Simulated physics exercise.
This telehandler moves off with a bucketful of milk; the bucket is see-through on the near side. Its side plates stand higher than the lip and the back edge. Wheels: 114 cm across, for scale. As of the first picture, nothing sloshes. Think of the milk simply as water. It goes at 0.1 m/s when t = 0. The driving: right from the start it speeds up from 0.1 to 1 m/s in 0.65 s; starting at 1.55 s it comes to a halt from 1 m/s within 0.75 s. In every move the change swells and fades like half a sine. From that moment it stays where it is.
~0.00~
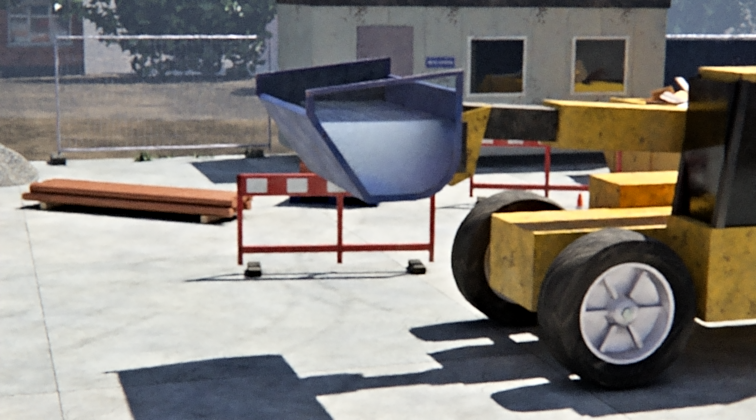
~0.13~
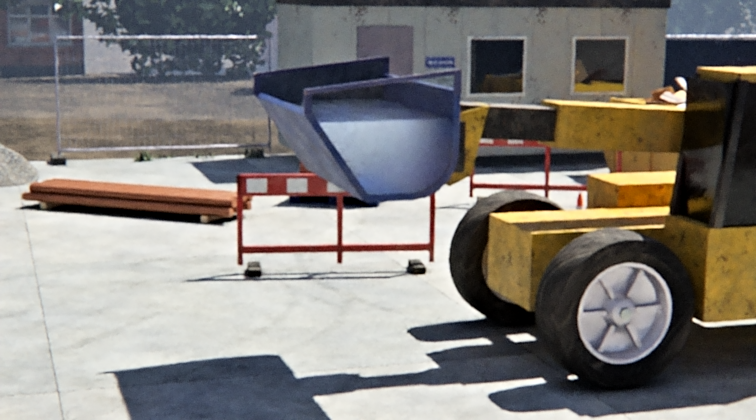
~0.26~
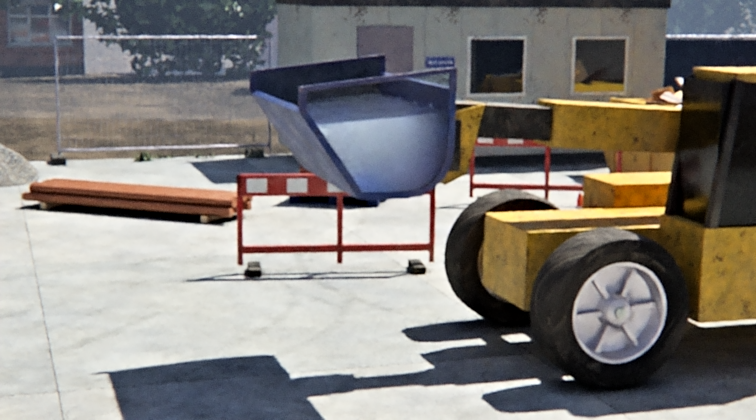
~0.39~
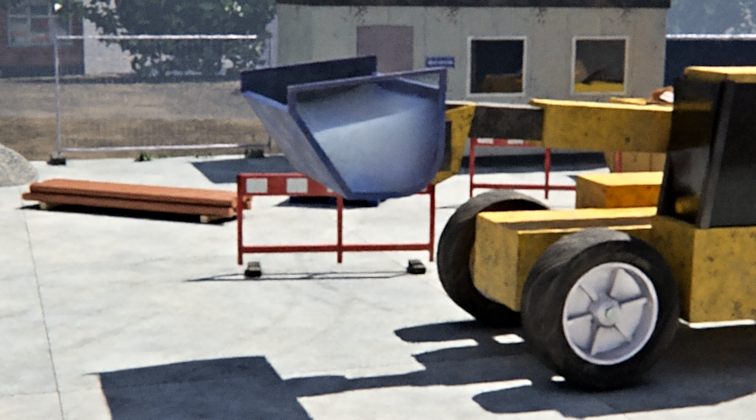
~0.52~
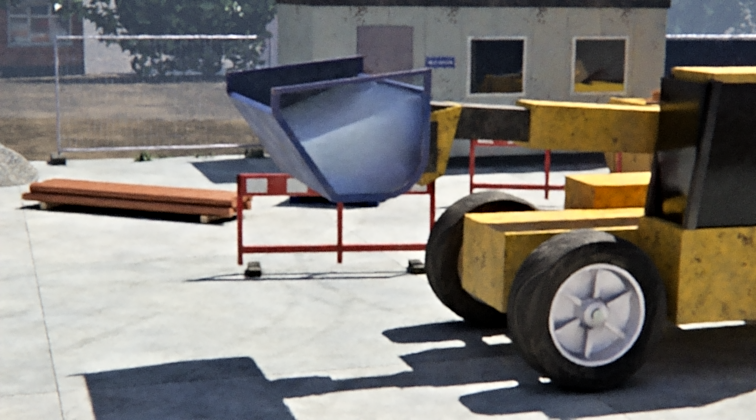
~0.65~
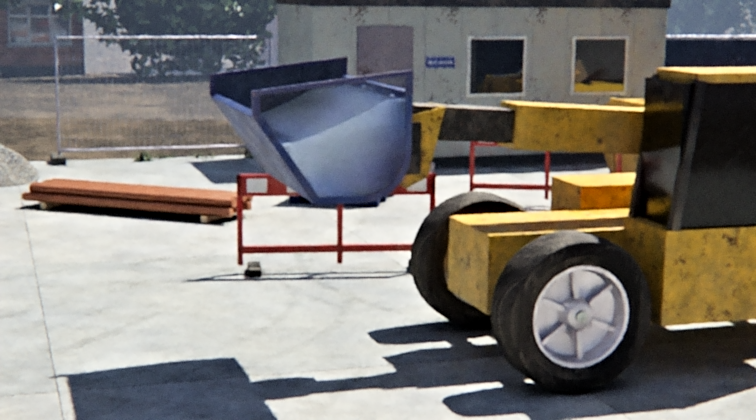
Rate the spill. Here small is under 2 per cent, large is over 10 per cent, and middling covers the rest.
The spill comes out large.
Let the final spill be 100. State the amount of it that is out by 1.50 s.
Roughly 30 per cent.
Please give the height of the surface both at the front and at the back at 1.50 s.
Roughly 46 cm in front and 44 cm behind.
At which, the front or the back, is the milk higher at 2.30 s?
Tilt: Towards the forward end.
After 1.50 s the surface stands 44 cm at the back and 47 cm at the front; 5 per cent is out, over the front.
After 2.30 s the surface stands 33 cm at the back and 47 cm at the front; 9 per cent is out, over the front.
After 3.10 s the surface stands 53 cm at the back and 40 cm at the front; 13 per cent is out, over the front.
After 5.18 s 16 per cent is out, over the front, 93 of 588 litres.
